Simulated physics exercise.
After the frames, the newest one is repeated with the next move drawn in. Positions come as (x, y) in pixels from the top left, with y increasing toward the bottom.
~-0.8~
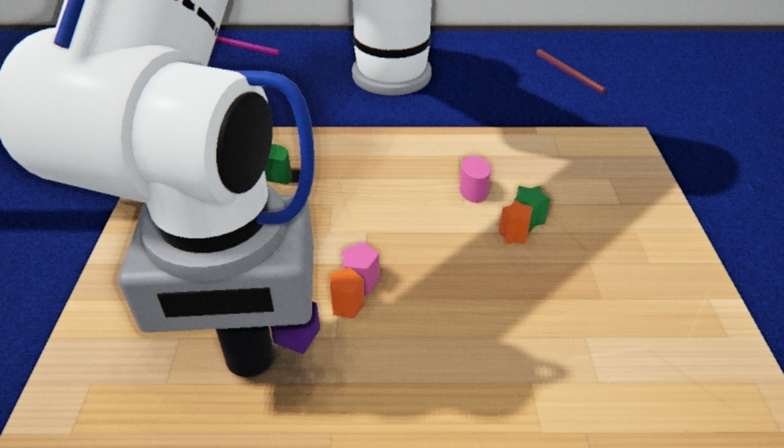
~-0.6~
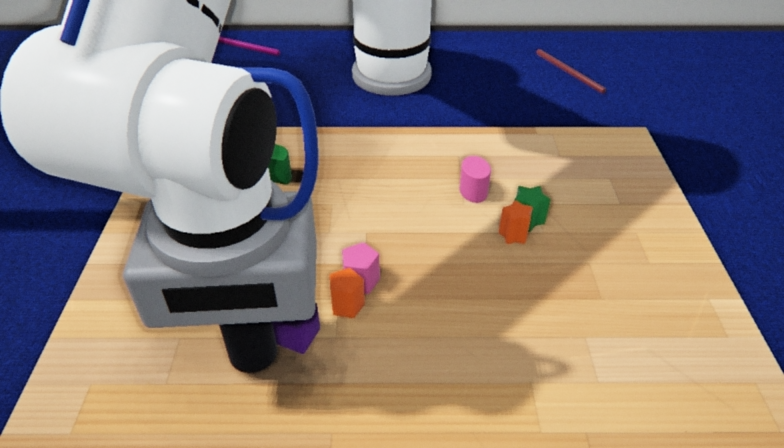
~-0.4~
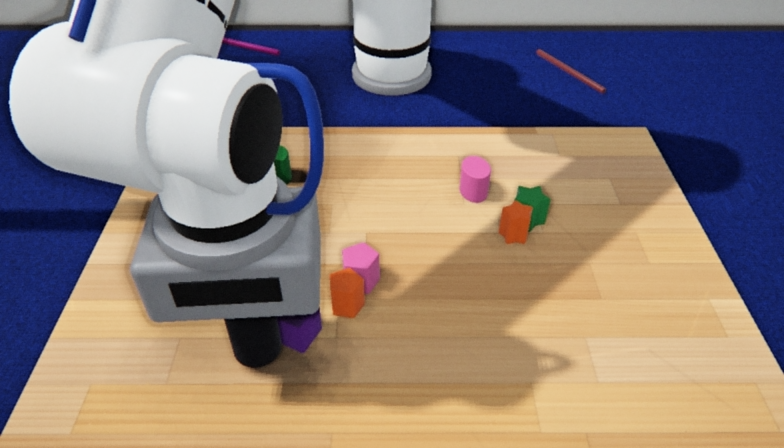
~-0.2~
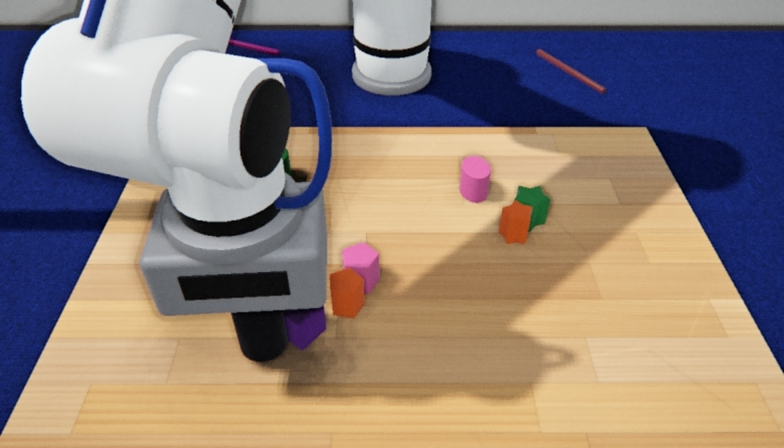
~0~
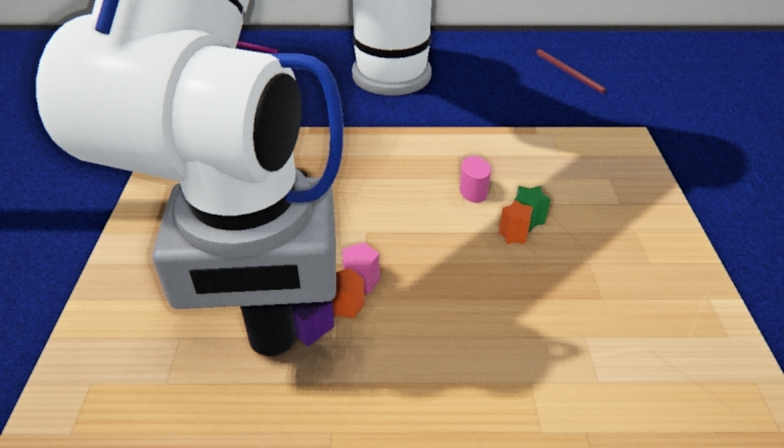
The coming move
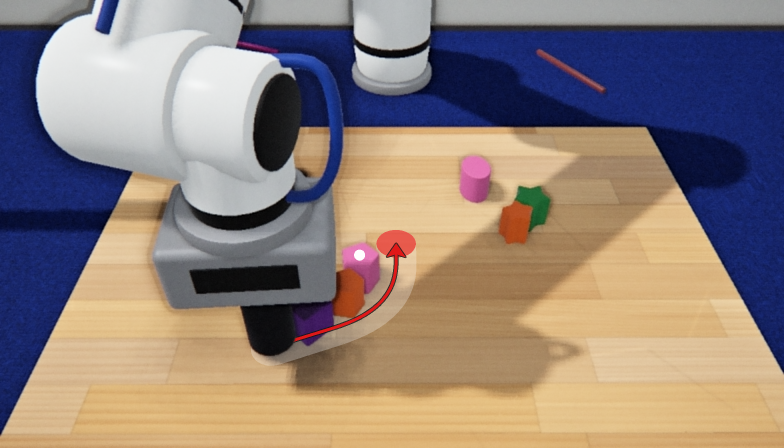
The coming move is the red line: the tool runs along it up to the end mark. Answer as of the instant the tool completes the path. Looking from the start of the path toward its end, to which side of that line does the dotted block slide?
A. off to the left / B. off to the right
It's A.
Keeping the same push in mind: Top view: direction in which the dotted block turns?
If we look at it from overhead, the dotted block pivots counter-clockwise.
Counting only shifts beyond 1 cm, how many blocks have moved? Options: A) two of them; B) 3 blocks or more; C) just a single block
(B)
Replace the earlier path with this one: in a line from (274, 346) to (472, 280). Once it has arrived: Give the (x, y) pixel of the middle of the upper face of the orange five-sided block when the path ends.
The point I'd pick in the picture is (462, 210).
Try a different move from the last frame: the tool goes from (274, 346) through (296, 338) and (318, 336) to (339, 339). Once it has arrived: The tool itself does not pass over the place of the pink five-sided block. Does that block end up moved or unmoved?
The block in question is displaced by the end.
Path on the board, from (274, 346) over (343, 325) and (390, 289) to (396, 243); the dot is on the pink five-sided block.
The first path, step by step. One third of the way, tool at (343, 316); purple four-sided block at (376, 281); orange five-sided block at (395, 260), turned 35° anticlockwise; pink five-sided block at (371, 242), turned 40° anticlockwise.
Two thirds of the way, tool at (390, 279); purple four-sided block at (423, 248); orange five-sided block at (443, 232), turned 25° anticlockwise; pink five-sided block at (370, 240), turned 45° anticlockwise.
At the end, tool at (396, 235); purple four-sided block at (434, 231), turned 45° clockwise; orange five-sided block at (464, 224); pink five-sided block at (360, 222), turned 95° anticlockwise.
